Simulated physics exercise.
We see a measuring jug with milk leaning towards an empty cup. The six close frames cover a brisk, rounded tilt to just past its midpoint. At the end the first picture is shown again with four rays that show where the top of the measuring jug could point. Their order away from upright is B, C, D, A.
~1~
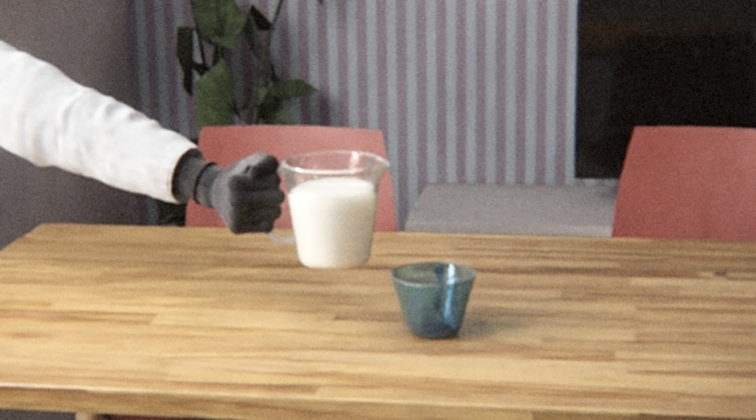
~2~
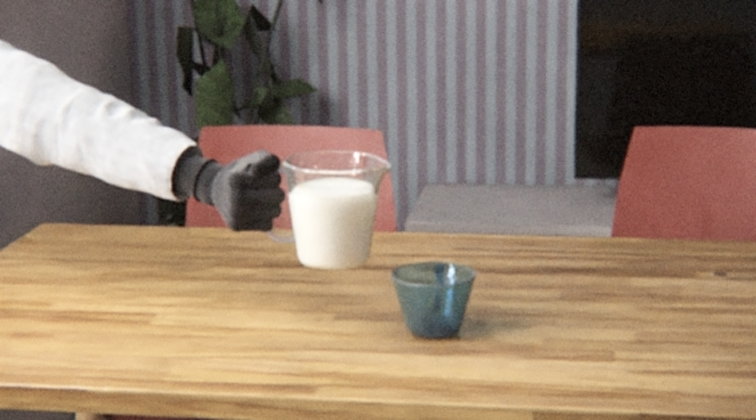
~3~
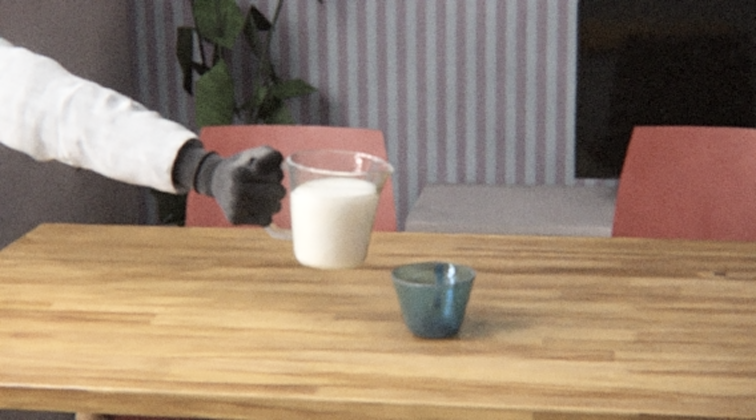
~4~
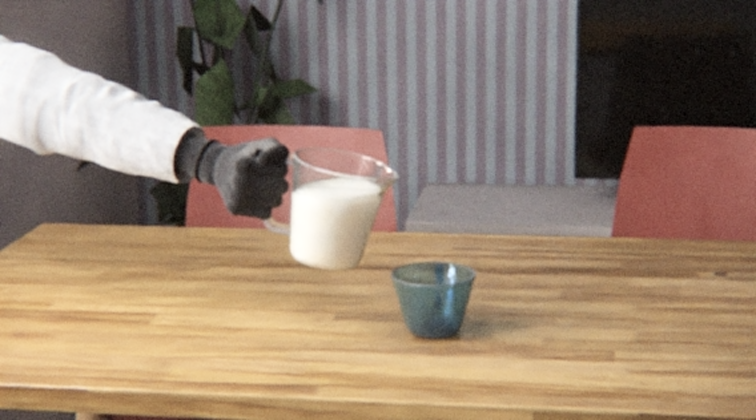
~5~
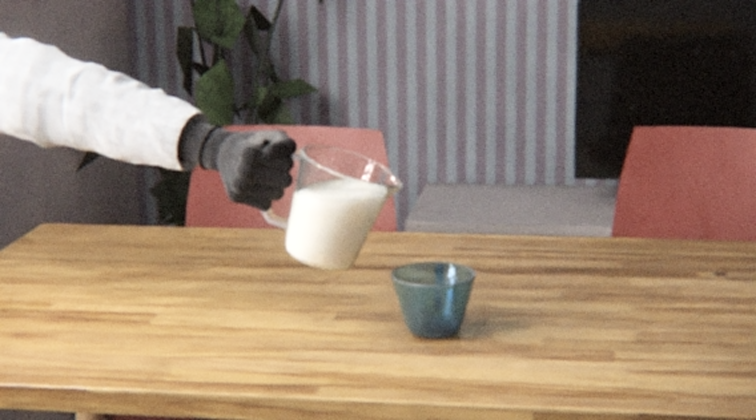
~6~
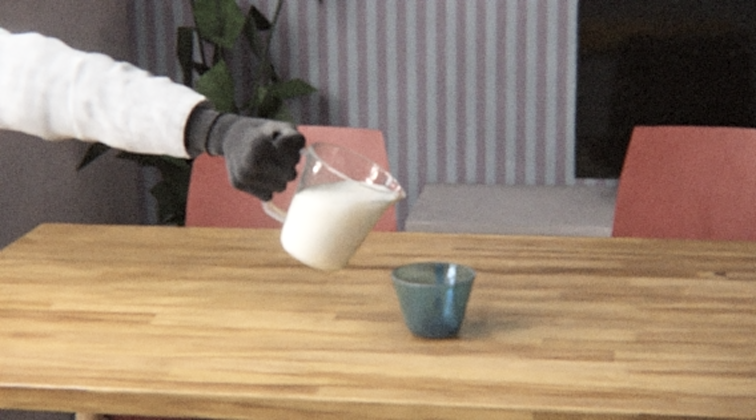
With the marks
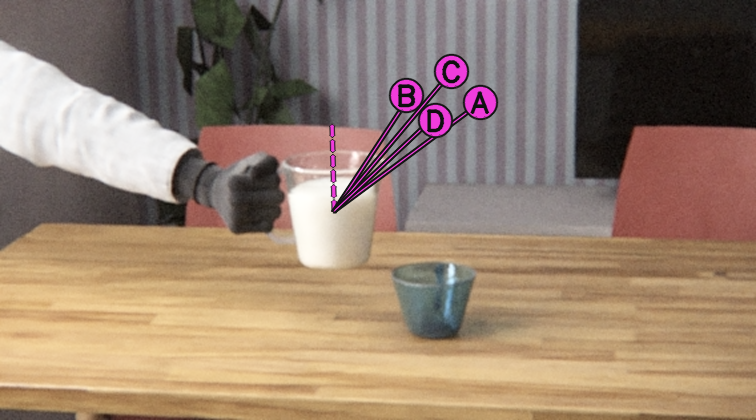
At first, a dark-gloved hand in a white sleeve holds a clear jug of milk upright above a wooden table, near an empty blue cup. The hand then gradually tilts the jug to the right, its lip lowering toward the cup, while the milk stays inside and the cup remains still.
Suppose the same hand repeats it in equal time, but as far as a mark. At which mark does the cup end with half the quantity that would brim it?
Tilt A.
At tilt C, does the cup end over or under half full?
Under.
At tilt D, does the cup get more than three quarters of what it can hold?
No.
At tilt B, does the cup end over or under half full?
Under.
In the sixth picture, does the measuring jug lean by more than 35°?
No.
On the marked copy, A at (467, 112); B at (399, 111); C at (440, 84); D at (420, 129).
If A is chosen, the cup ends with about 49 % of what it can hold.
If B is chosen, the cup ends with about 7 % of what it can hold.
If C is chosen, the cup ends with about 17 % of what it can hold.
If D is chosen, the cup ends with about 32 % of what it can hold.
